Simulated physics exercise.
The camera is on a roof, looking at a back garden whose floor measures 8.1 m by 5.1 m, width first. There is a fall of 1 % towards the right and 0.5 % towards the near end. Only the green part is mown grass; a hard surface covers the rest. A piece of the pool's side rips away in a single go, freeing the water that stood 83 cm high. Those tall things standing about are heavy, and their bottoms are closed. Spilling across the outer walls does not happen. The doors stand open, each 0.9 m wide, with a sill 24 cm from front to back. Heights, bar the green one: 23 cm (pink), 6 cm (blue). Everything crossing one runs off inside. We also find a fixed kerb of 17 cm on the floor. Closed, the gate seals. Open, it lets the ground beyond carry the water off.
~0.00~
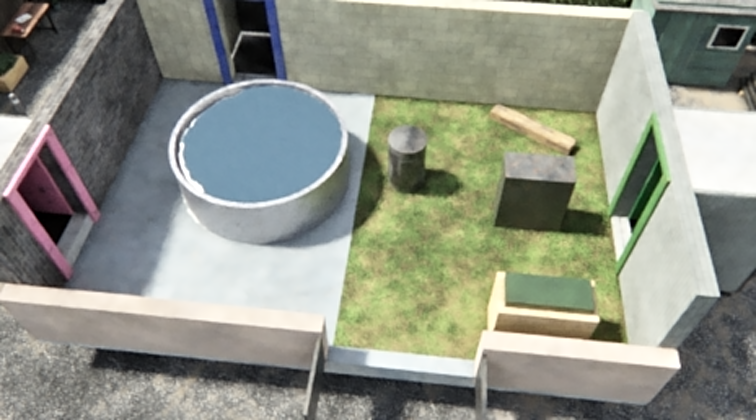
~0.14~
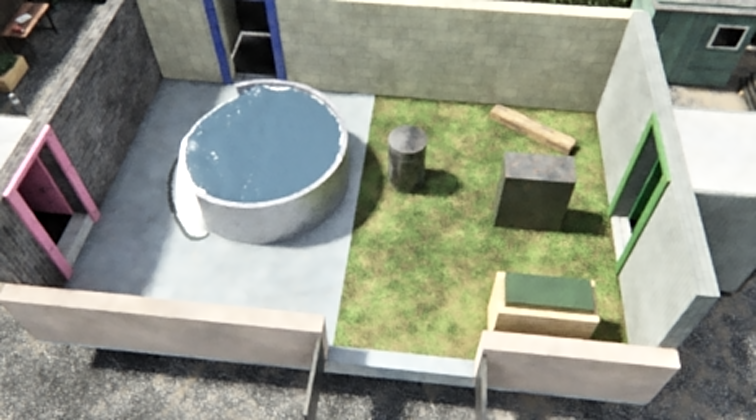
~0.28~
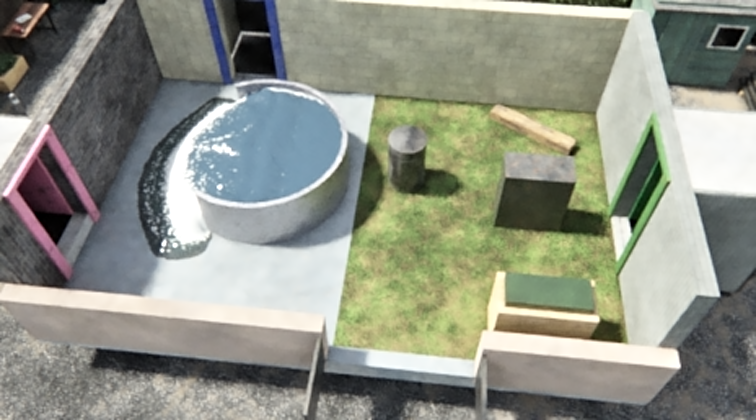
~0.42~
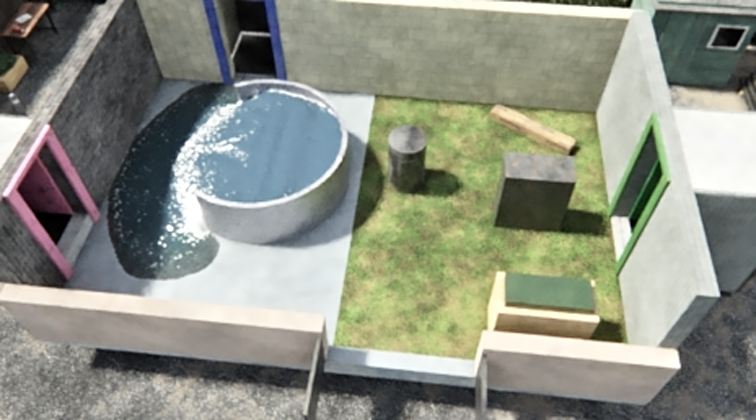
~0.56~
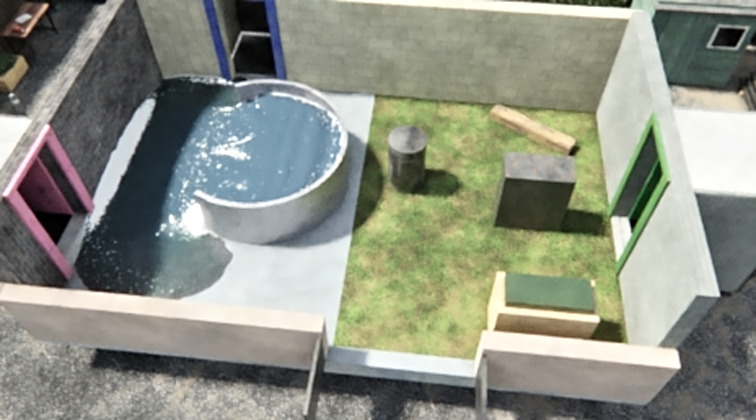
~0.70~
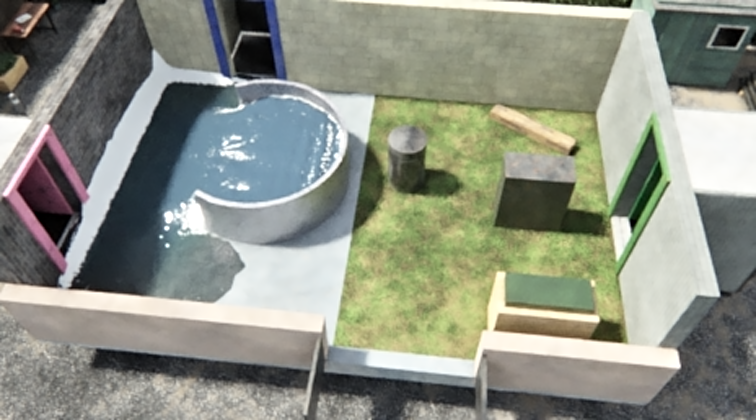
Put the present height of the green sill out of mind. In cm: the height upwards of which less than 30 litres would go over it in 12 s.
12 cm.
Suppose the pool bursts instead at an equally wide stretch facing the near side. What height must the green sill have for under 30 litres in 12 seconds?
You'd want it roughly 11.0 centimetres tall.
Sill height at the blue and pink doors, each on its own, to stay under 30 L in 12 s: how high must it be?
Close to 18 cm (blue) and close to 30 cm (pink).
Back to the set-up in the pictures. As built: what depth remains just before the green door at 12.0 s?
The depth there is around 13.5 cm.
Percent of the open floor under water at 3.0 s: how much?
Wet share: Around 55 %.
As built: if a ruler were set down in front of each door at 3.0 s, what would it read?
In cm - green: 0, pink: 26, blue: 20.
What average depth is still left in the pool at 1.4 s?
About 41 cm.
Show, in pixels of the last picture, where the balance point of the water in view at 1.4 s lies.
(208, 174) or so.
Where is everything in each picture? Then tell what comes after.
The first picture shows still water, 83 cm deep, in the pool at (260, 142); the green door at (635, 202) is dry.
In the second picture, water pours out at (187, 156) and has run 0.3 m, to a hidden place; about 8 cm deep outside, 83 cm at the back.
In the third picture, water pours out at (188, 160) and has run 0.8 m, to a hidden place; about 12 cm deep outside, 83 cm at the back.
In the fourth picture, the gap is at (189, 162), the front 1.3 m out at (194, 90); the back of the pool holds 83 cm.
In the fifth picture, water pours out at (189, 164) and has run 1.9 m, to (165, 81); about 10 cm deep outside, 80 cm at the back.
In the sixth picture, water pours out at (189, 164) and has run 2.3 m, to a hidden place; about 10 cm deep outside, 71 cm at the back; 6.0 m in a straight line remain to the green door at (635, 202).
After 1.4 s water covers 25 % of the floor, deepest (62 cm) near (123, 164); it has not reached the green door.
After 3.0 s water covers 55 % of the floor, deepest (40 cm) near (56, 304); it has not reached the green door.
After 12.0 s water covers 100 % of the floor, deepest (14 cm) near (477, 125); 13 cm at the green door, 86 litres in over its 9 cm sill.
At the green door as built, the water arrived by 5.5 s and peaked near 17 cm at 6.0 s.
With a sill of 10.5 cm, 53 litres would have come in within the 12 s; with 14 cm, 7 litres. So under 30 litres takes about 12 cm.
